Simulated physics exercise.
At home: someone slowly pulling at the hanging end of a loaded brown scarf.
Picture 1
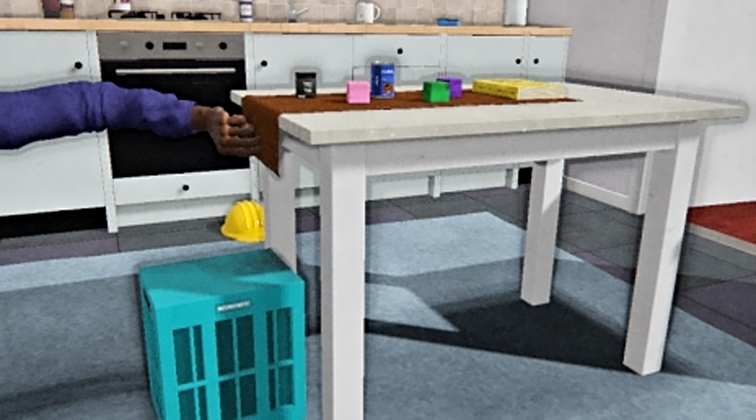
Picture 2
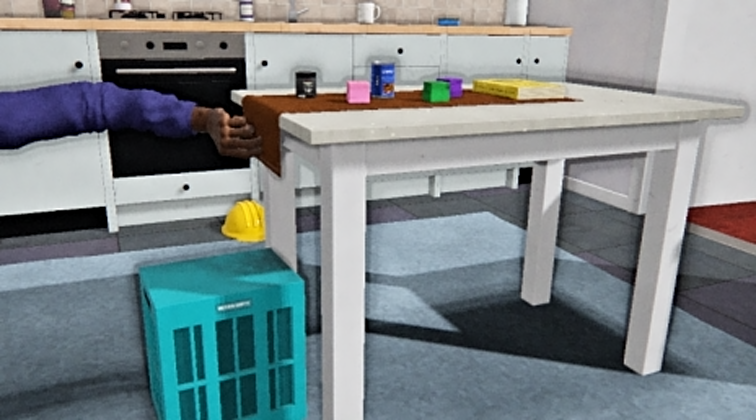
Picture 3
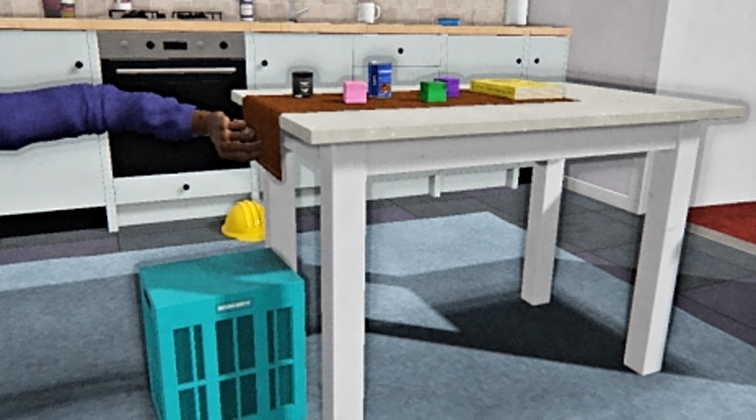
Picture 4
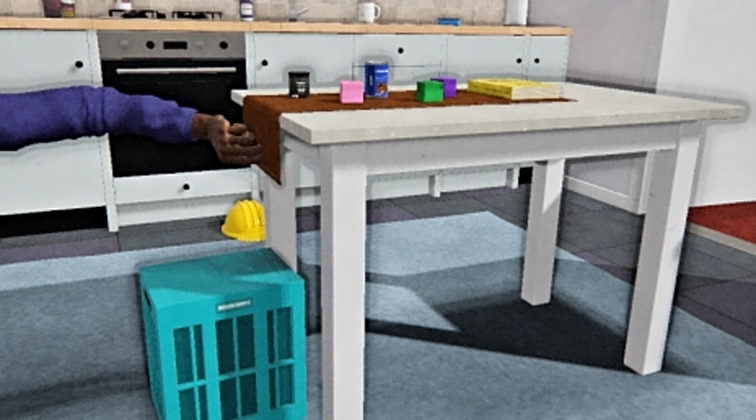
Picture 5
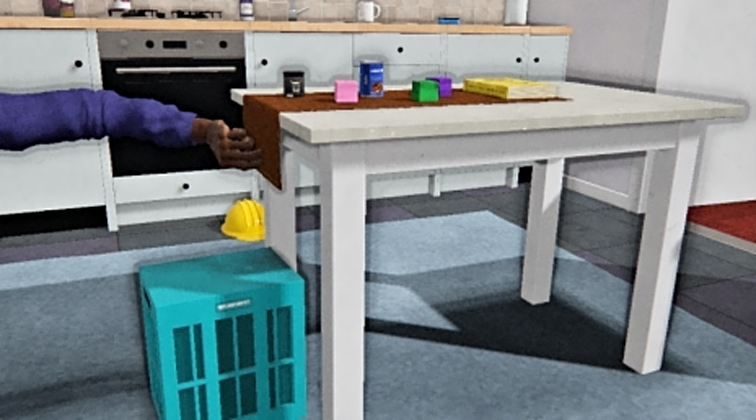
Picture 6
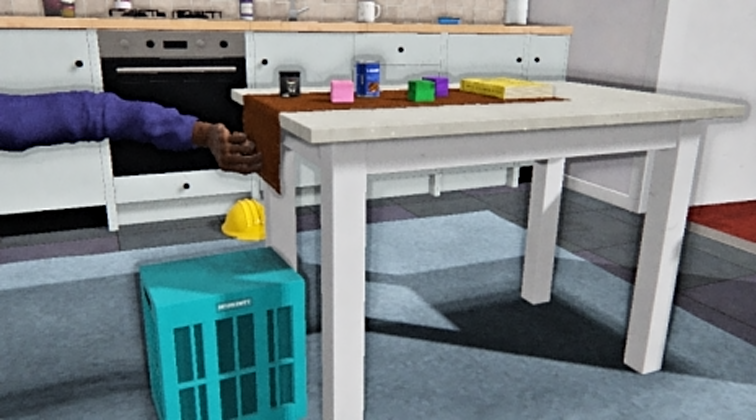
In the video, a hand at the left slowly pulls the hanging end of a brown scarf on a white table, and the black pot, cubes, blue can and yellow item on it shift slightly left together.
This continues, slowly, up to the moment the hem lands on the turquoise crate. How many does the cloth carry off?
The table loses two.
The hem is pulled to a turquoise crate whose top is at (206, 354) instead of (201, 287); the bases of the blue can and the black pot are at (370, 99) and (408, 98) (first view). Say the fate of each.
The blue can goes over; the black pot goes over.
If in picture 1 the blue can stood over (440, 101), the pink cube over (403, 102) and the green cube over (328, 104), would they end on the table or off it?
The blue can remains up; the pink cube does not fall; the green cube is carried off.
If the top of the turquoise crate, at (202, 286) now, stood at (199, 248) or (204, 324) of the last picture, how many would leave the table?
It would be 1 and 3.
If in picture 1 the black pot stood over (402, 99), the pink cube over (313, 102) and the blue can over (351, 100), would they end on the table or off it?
The black pot holds on; the pink cube is carried off; the blue can is carried off.
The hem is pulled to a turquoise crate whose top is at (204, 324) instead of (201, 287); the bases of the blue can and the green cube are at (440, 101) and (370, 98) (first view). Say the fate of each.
The blue can does not fall; the green cube falls.
A little later, hem near (262, 222); black pot gone.
Next, hem on the crate; black pot and pink cube gone.
When it is over, hem on the crate; black pot and pink cube gone. The count of fallen things is two.
